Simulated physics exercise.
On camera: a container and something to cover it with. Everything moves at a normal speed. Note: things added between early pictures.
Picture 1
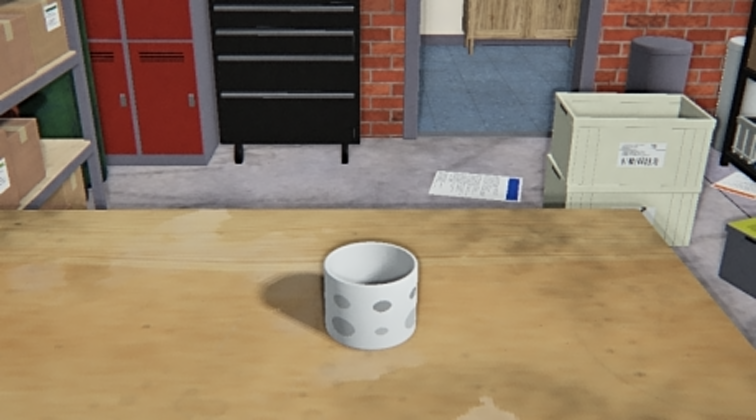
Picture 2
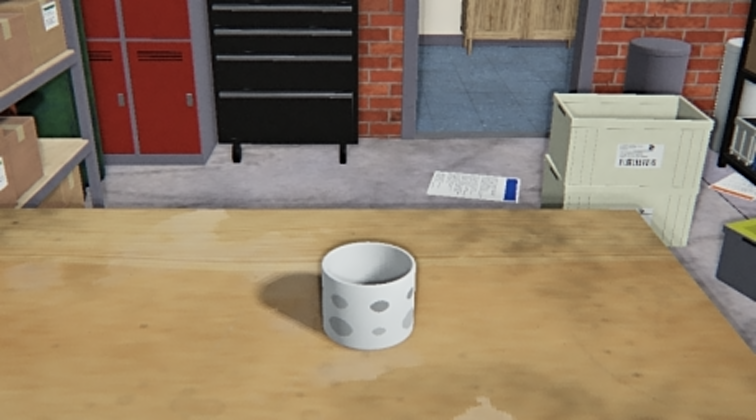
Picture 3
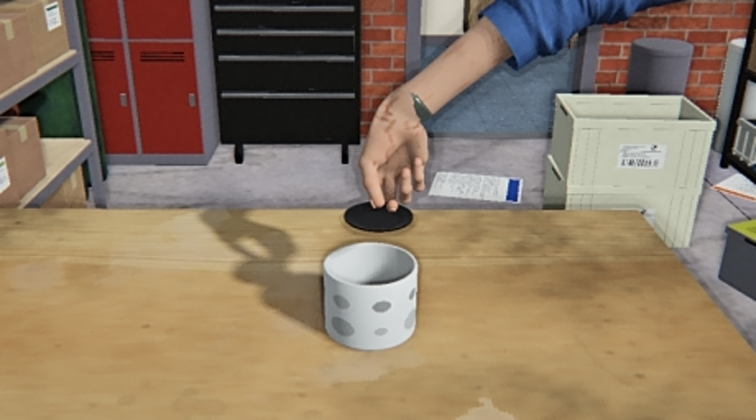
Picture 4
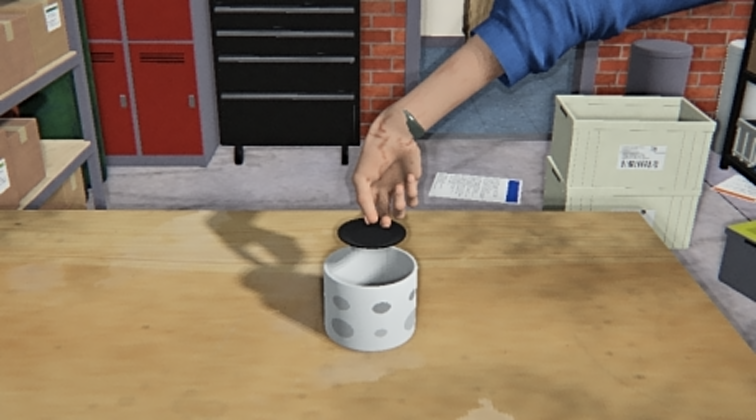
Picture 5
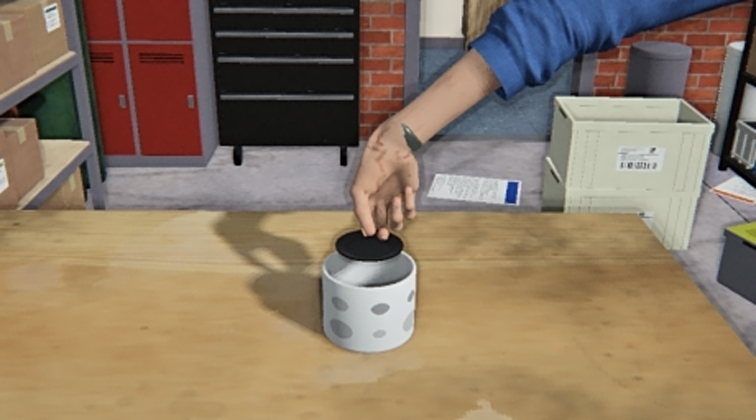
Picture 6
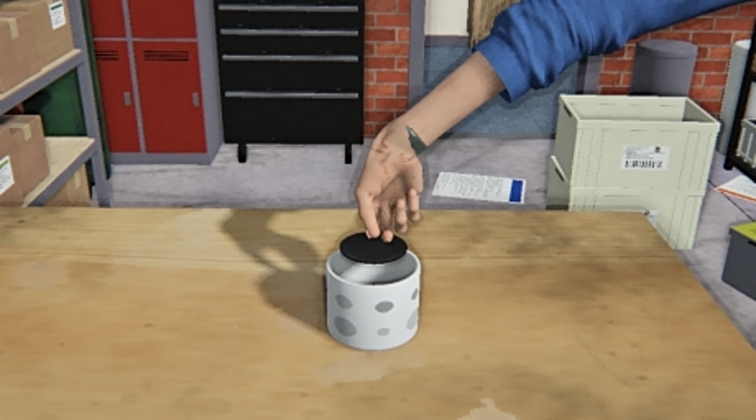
In the video, a white container with gray spots sits on a wooden table, then a hand in a blue sleeve brings in a flat black disc from behind and lowers it to the container's open top, still holding it.
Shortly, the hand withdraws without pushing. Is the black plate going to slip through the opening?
Yes.
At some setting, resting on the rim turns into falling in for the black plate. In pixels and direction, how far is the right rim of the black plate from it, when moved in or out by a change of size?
Shift: 12 px, rightward.
Then, 0.20 s later than the last frame, black plate fallen near (373, 320).
When it is over, the black plate slips past the rim, near (373, 319).
